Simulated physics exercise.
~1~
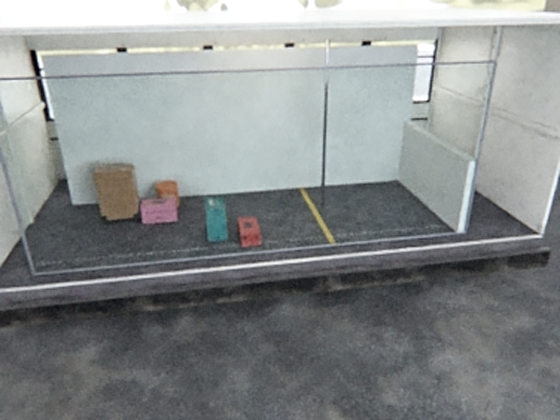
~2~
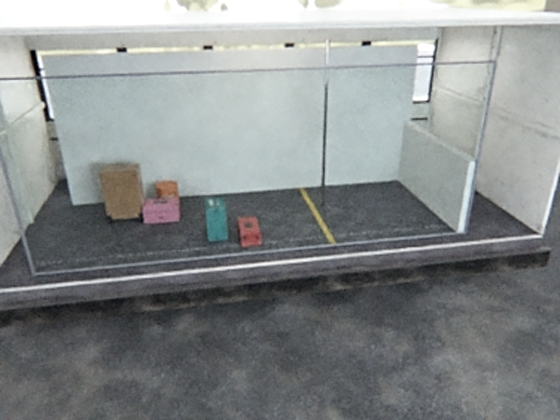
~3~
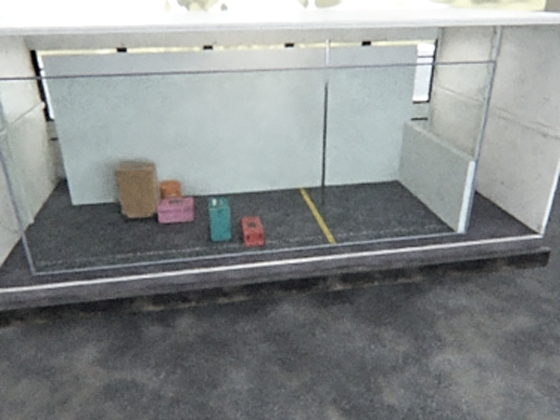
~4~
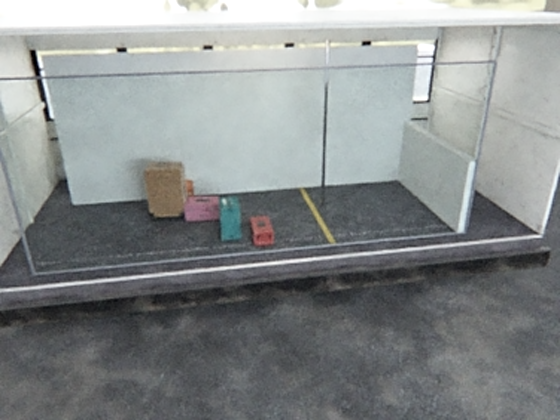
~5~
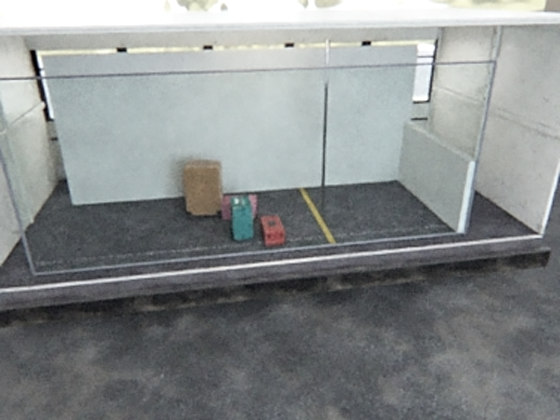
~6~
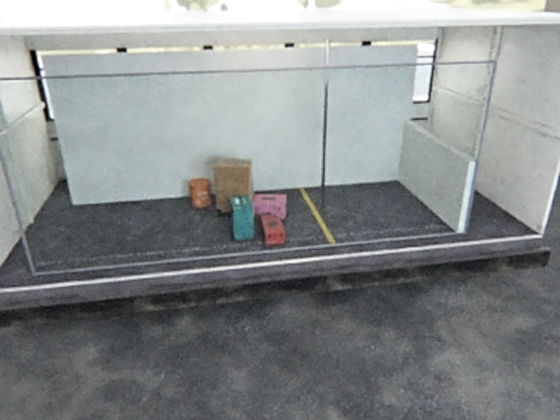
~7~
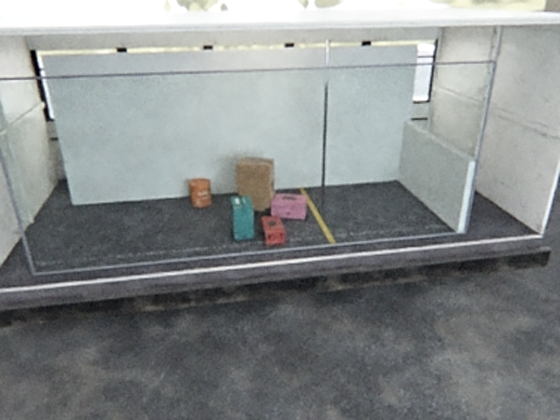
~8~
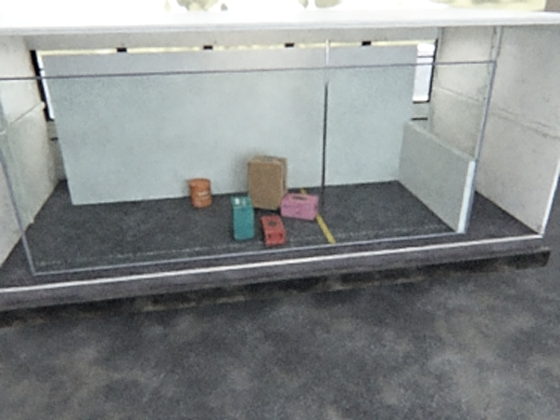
A brown case and pink toolbox slide right past other containers, stopping near a yellow line.
